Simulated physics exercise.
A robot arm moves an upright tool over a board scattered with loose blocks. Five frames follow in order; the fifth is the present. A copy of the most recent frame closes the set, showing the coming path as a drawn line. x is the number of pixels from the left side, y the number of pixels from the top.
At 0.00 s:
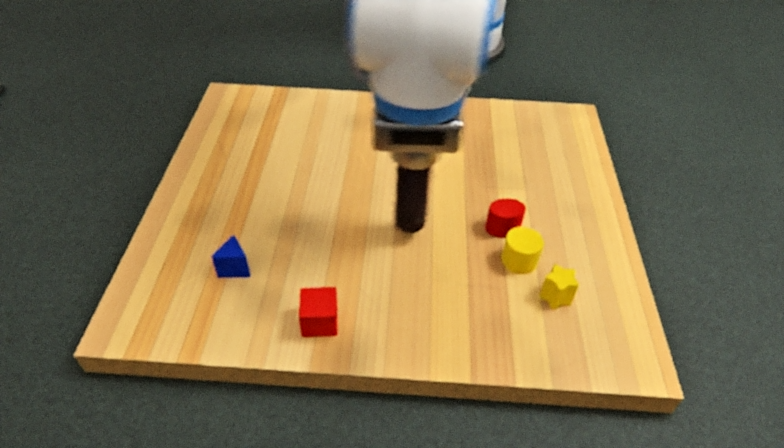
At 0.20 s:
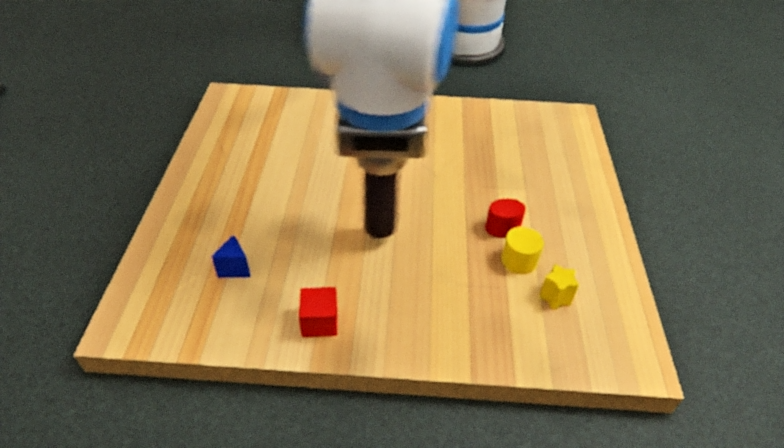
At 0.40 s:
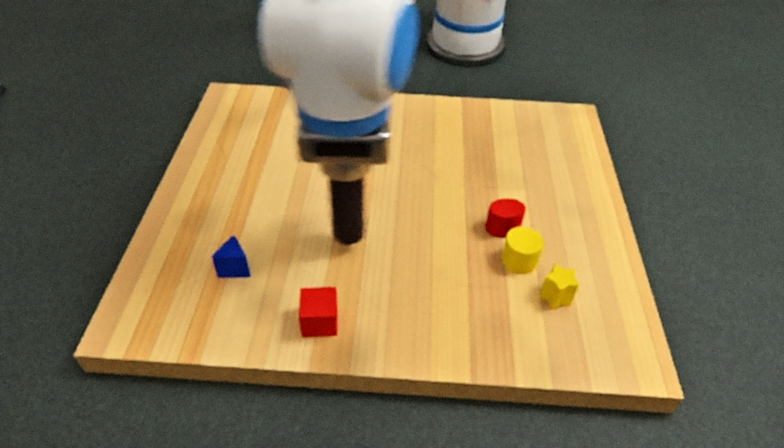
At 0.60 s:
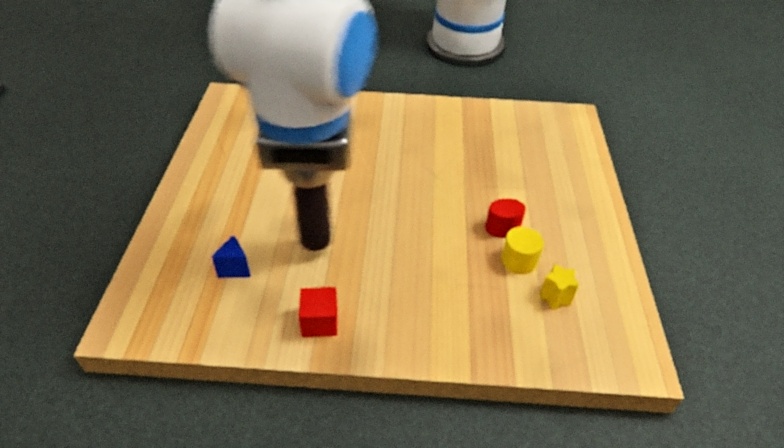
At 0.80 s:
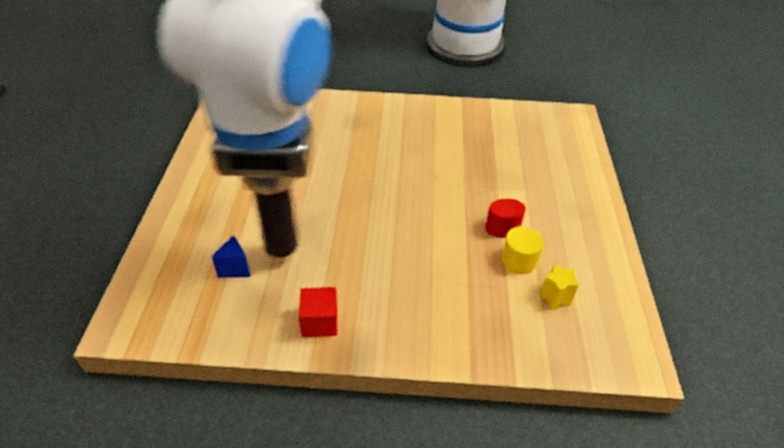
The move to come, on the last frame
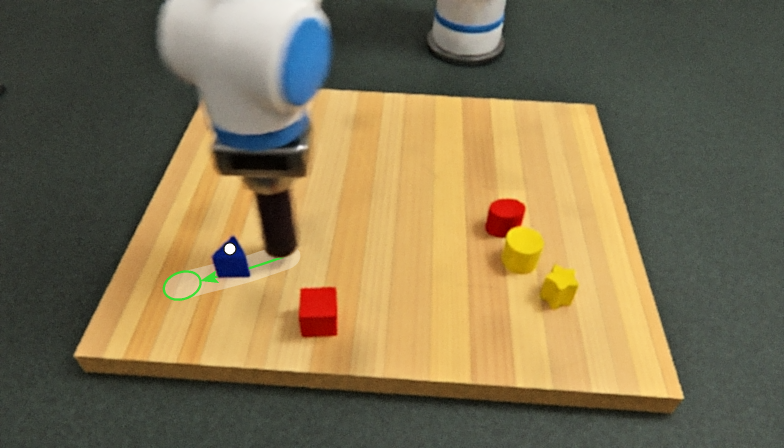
A robot arm moves its upright dark tool left across a wooden board toward a blue block.
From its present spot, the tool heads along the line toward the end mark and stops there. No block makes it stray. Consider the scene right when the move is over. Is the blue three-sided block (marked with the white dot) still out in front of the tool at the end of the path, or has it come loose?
My prediction: In front.
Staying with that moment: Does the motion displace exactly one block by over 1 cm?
Short answer: Yes.
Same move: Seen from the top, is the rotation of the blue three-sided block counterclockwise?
I expect not.
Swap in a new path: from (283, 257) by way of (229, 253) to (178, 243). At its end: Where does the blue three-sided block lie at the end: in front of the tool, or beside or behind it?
My guess is it ends up beside or behind the tool.
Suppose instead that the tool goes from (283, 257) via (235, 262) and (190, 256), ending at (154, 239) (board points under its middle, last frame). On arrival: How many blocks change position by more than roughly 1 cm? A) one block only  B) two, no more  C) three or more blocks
Answer: A.
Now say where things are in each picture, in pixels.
The first picture shows lower end of the tool (410, 222), tops of blocks, blue three-sided block (230, 249), red square block (318, 301).
The second picture shows tool (380, 228), blocks as before.
The third picture shows tool (349, 234), blocks as before.
The fourth picture shows tool (316, 240), blocks as before.
The fifth picture shows tool (281, 246), blue three-sided block (230, 249), red square block (318, 301).
The drawn path runs from (283, 257) through (234, 272) to (182, 285); the dot is on the blue three-sided block.
On the path given first. One third of the way, tool (248, 257); blue three-sided block (216, 252), turned 20° clockwise.
Two thirds of the way, tool (213, 266); blue three-sided block (180, 260), turned 25° clockwise.
At the end, tool (178, 274); blue three-sided block (144, 267), turned 30° clockwise; red square block not moved.
